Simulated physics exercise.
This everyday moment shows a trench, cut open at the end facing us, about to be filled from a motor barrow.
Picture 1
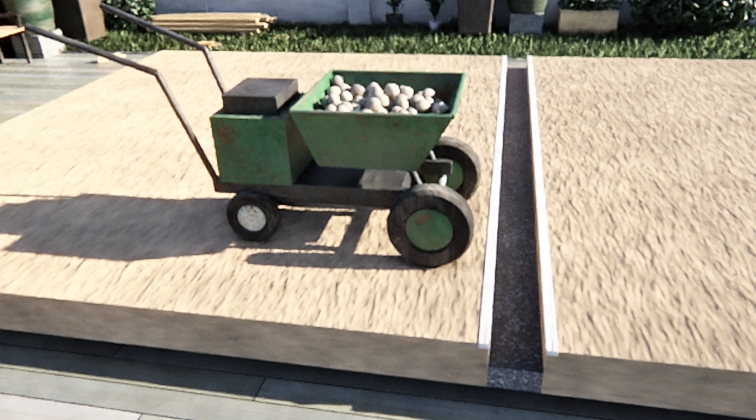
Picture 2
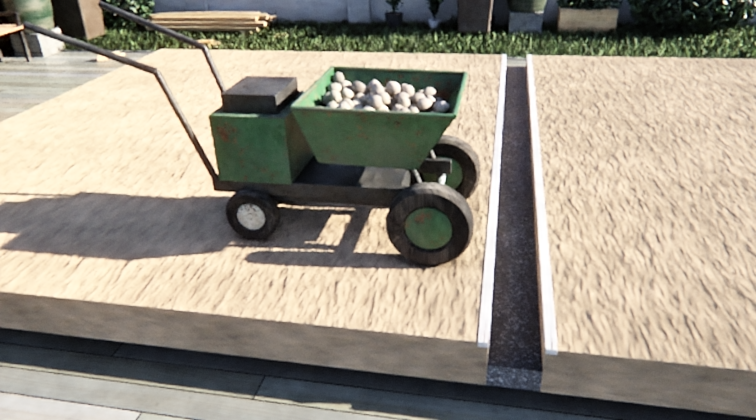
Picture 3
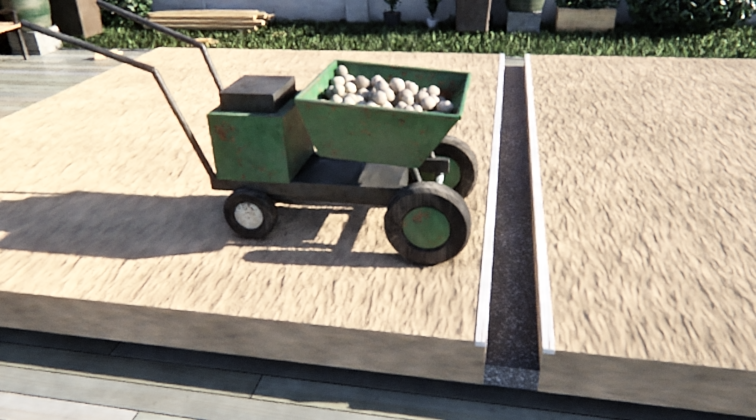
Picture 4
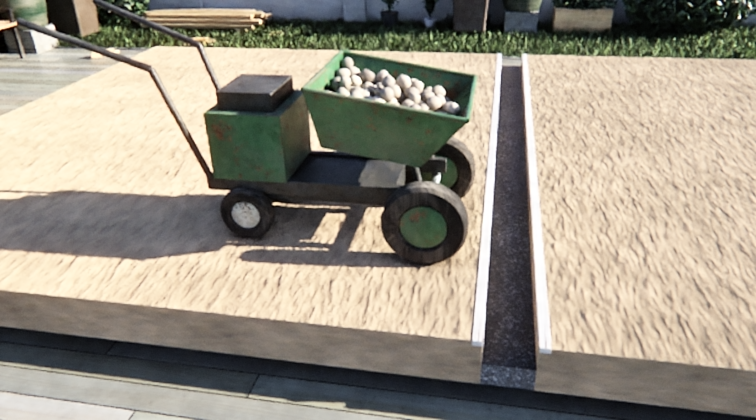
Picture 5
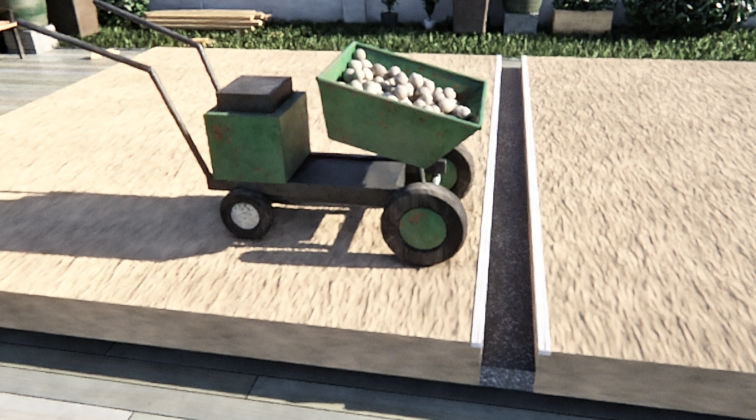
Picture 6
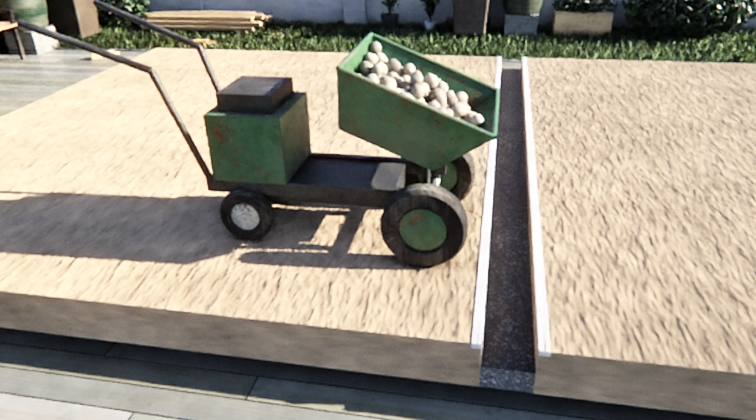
On a sandy, raised surface beside a narrow trench, a green motor barrow loaded with pale river pebbles stands almost still while its skip gradually tilts toward the right, the rear rising clear of the frame and the pebbles slanting with it.
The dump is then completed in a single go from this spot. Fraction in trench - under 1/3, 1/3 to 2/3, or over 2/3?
Okay, so the amount in the trench ends shy of the one-third mark.
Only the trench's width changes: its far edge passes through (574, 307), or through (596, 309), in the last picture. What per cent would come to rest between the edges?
40 % then 70 %, roughly.
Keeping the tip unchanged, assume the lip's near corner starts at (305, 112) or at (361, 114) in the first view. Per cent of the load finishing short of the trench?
About 70 % and 30 %.
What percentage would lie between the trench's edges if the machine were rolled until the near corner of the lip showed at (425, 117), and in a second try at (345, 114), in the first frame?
Estimates, in order: 30 % then 50 %.
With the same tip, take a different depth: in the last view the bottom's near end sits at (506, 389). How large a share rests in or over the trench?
About 0 per cent.
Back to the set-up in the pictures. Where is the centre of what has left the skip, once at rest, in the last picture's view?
At about (588, 240).
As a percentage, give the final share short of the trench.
My estimate is around 0 percent.
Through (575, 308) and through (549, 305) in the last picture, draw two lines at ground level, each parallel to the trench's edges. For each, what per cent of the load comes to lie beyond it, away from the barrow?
Roughly 60 and 80 percent.
Soon after the last picture, skip tipped steeply; all in the skip.
A little later, skip tipped right over; about two thirds in the skip; about a quarter beyond it; a stray few falling.
Later still, skip tipped right over; about a quarter in the skip; a stray few in or heaped over the trench; most beyond it.
At rest, skip tipped right over; a small part in the skip; a stray few in or heaped over the trench; most beyond it.
